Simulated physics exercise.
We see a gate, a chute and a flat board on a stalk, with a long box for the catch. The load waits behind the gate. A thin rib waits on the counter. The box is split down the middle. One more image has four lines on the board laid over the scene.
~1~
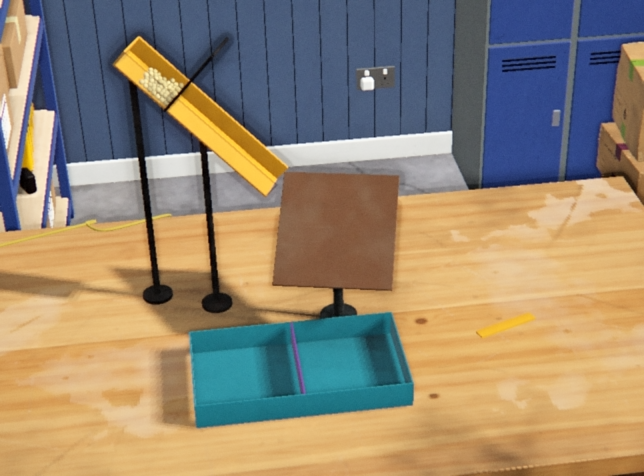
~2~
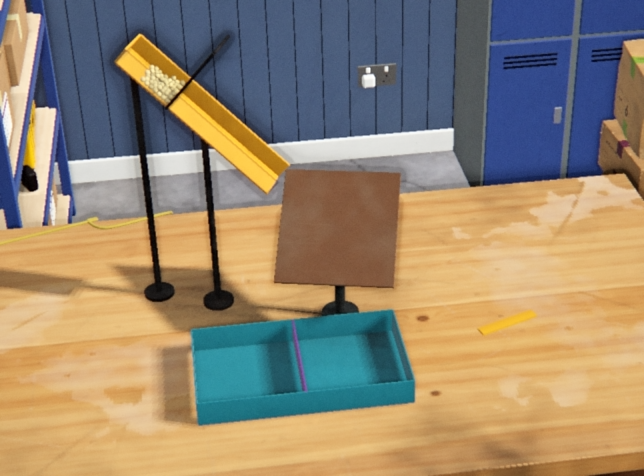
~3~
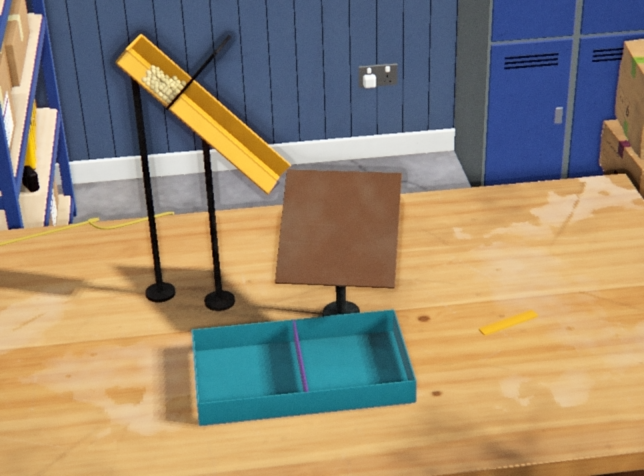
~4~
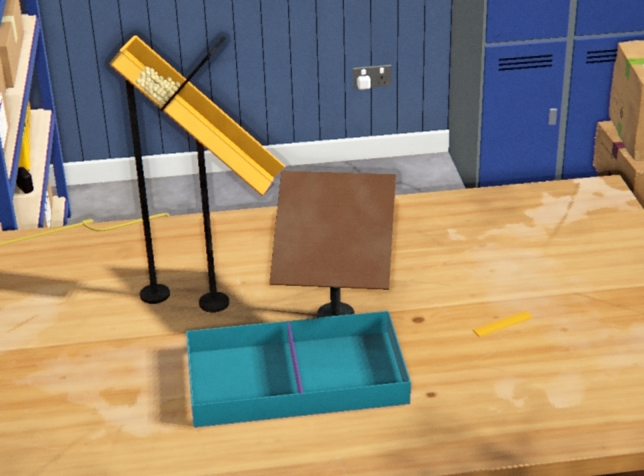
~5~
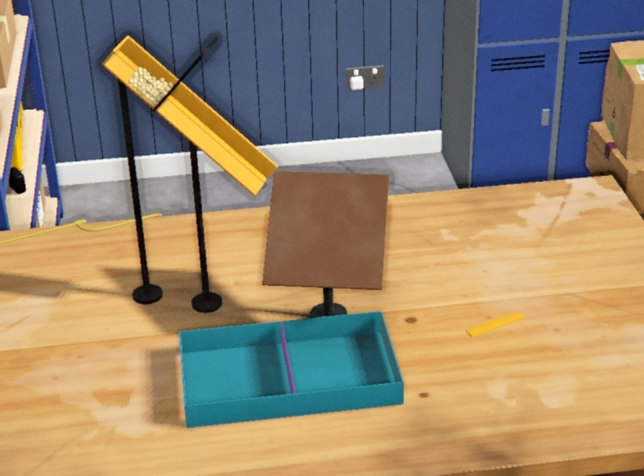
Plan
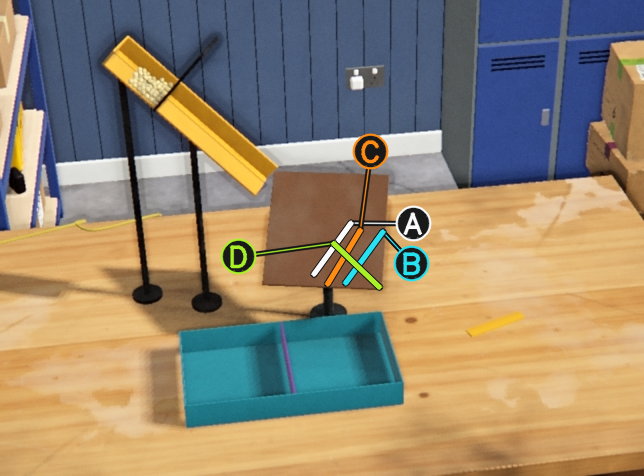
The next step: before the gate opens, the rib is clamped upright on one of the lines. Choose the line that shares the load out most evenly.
Use line A.
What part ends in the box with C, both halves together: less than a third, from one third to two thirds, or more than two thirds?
Line C gives more than two thirds.
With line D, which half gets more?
The right half.
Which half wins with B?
More lands on the right.
On the marked copy, line A from (351, 223) to (313, 274); line B from (382, 231) to (345, 283); line C from (360, 230) to (327, 284); line D from (333, 243) to (379, 287).
For line A, of what is caught, close to half in the left half, close to half in the right.
For line B, of what is caught, only a few in the left half, all but a few in the right.
For line C, of what is caught, a small share in the left half, the bulk in the right.
For line D, of what is caught, a small share in the left half, all but a few in the right.
